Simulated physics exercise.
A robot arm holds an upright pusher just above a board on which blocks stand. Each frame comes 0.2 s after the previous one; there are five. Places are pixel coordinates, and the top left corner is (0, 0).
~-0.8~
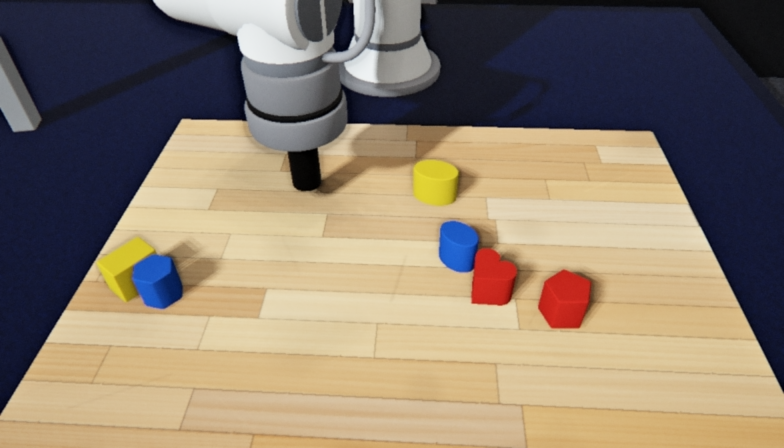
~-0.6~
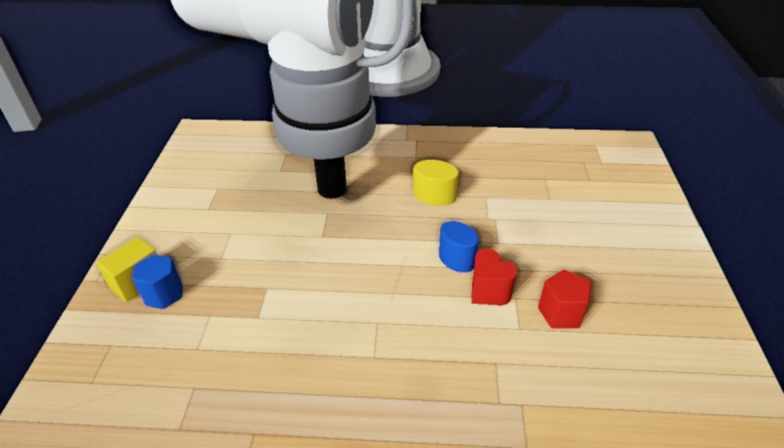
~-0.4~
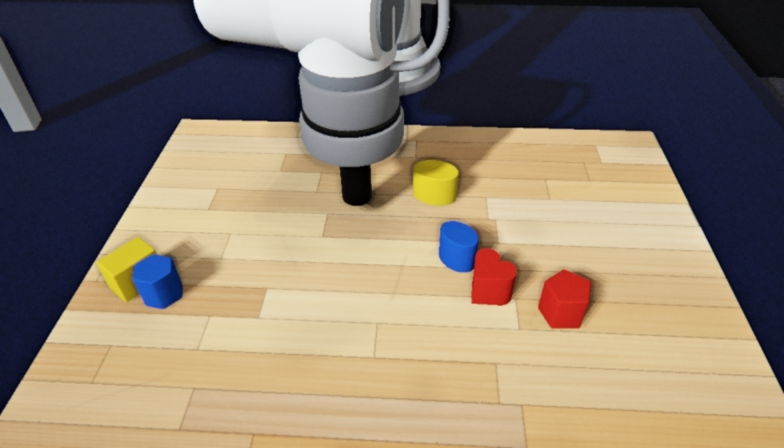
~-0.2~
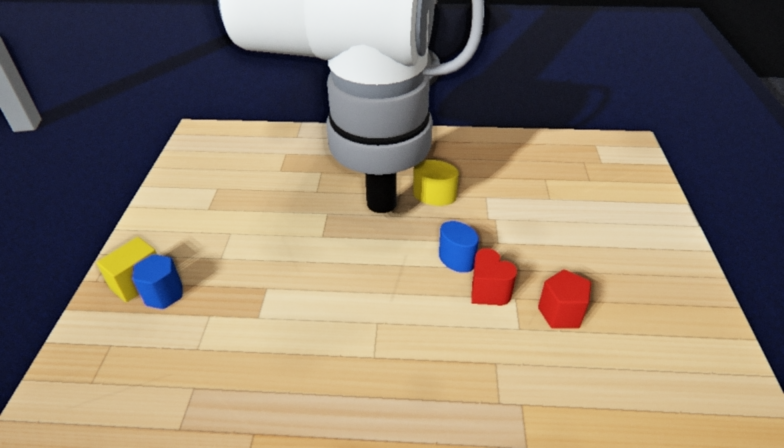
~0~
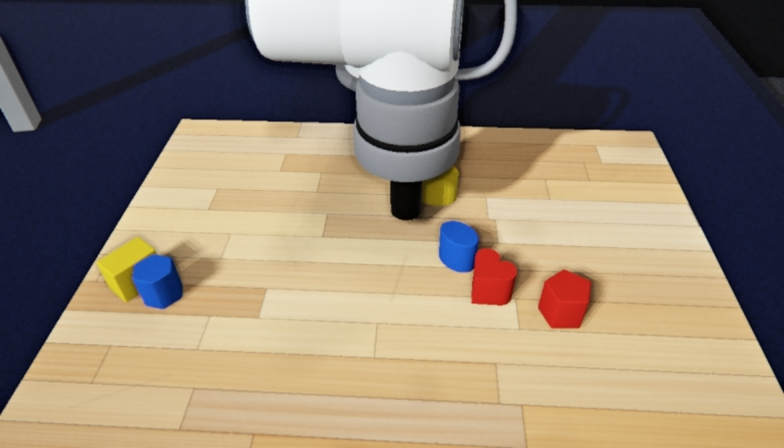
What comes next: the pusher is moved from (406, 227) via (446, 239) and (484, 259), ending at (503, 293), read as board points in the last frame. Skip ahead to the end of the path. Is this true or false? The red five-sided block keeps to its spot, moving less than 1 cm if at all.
The claim holds.
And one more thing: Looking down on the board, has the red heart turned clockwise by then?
No, that is not how it ends up.
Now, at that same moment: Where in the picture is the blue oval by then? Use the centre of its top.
Its top middle will sit at (478, 281).
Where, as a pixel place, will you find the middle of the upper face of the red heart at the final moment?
The middle of its upper face will lie at (501, 305).
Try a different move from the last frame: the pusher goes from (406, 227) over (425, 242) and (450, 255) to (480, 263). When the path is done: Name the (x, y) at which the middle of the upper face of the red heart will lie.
Its top middle is near (517, 279).
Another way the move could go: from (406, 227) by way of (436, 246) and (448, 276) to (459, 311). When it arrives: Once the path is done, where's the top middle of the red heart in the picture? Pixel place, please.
At (521, 278).
On the path given first. One third of the way, pusher (448, 223); blue oval (465, 237).
Two thirds of the way, pusher (487, 244); blue oval (481, 259), turned 75° clockwise; red heart (502, 287), turned 45° anticlockwise.
At the end, pusher (506, 277); blue oval (478, 281), turned 145° clockwise; red heart (501, 305), turned 75° anticlockwise; red five-sided block still.
